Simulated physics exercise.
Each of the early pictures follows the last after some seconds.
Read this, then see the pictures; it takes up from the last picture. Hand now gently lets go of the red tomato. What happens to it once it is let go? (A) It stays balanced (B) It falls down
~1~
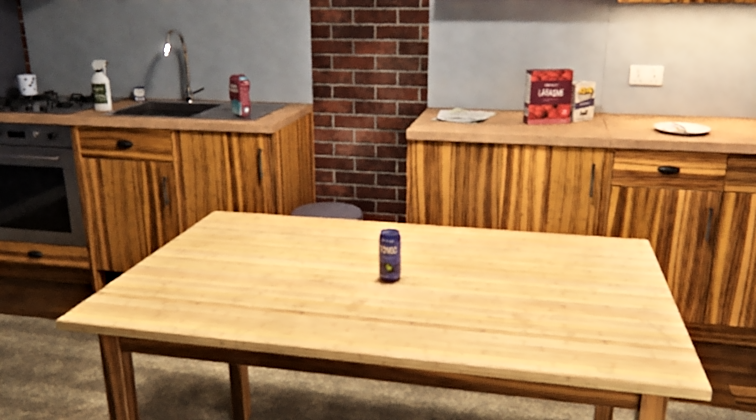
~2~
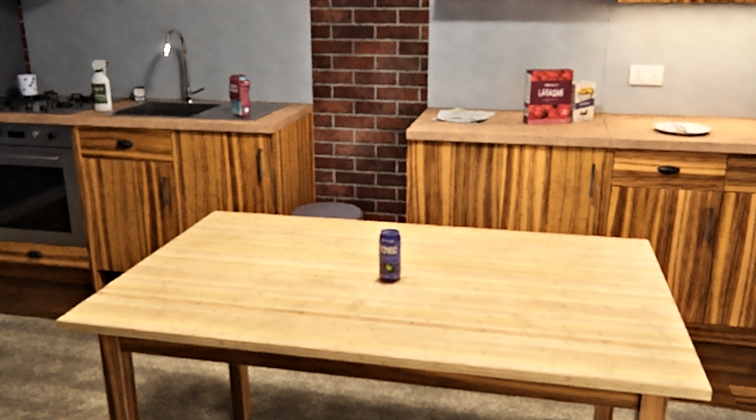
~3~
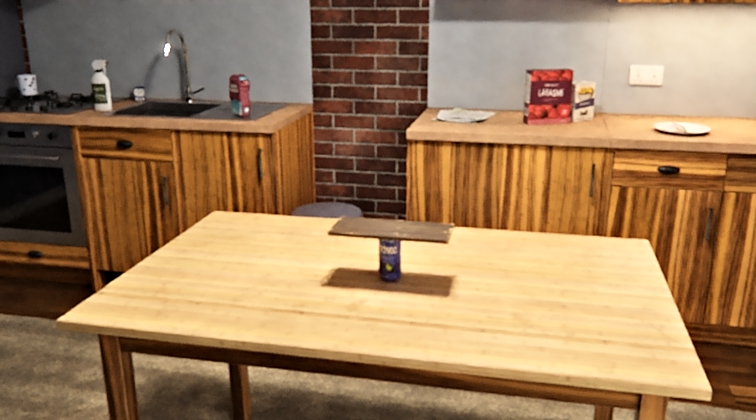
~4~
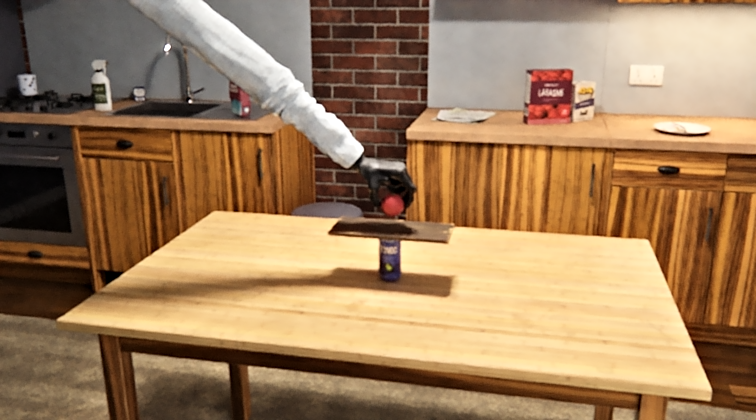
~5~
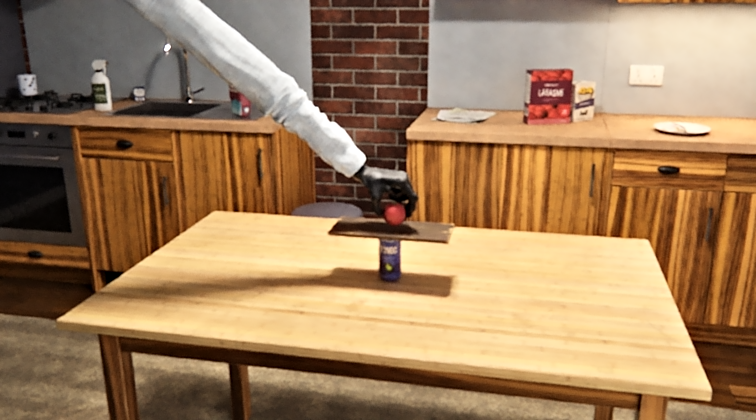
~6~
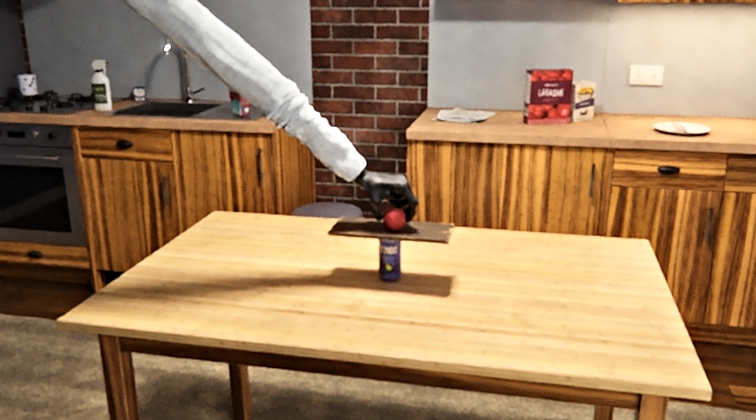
Option A: It stays balanced.
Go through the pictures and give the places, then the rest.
The last thing is not in view yet; blue can (390, 255), in the first frame.
The last thing is not in view yet; blue can (390, 255), in the second frame.
The last thing is not in view yet; blue can (390, 255), in the third frame.
Coming down; red tomato (392, 205); blue can (390, 255), in the fourth frame.
Coming down; red tomato (394, 214); blue can (390, 255), in the fifth frame.
In place under the hand; red tomato (394, 219); blue can (390, 255), in the sixth frame.
Then, 0.30 s after the last picture, nothing has stirred.
Then, 0.70 s after the last picture, red tomato resting near (394, 219).
At rest, all 3 in place. Seen from the same camera at the end, red tomato near (394, 219). The stack holds.
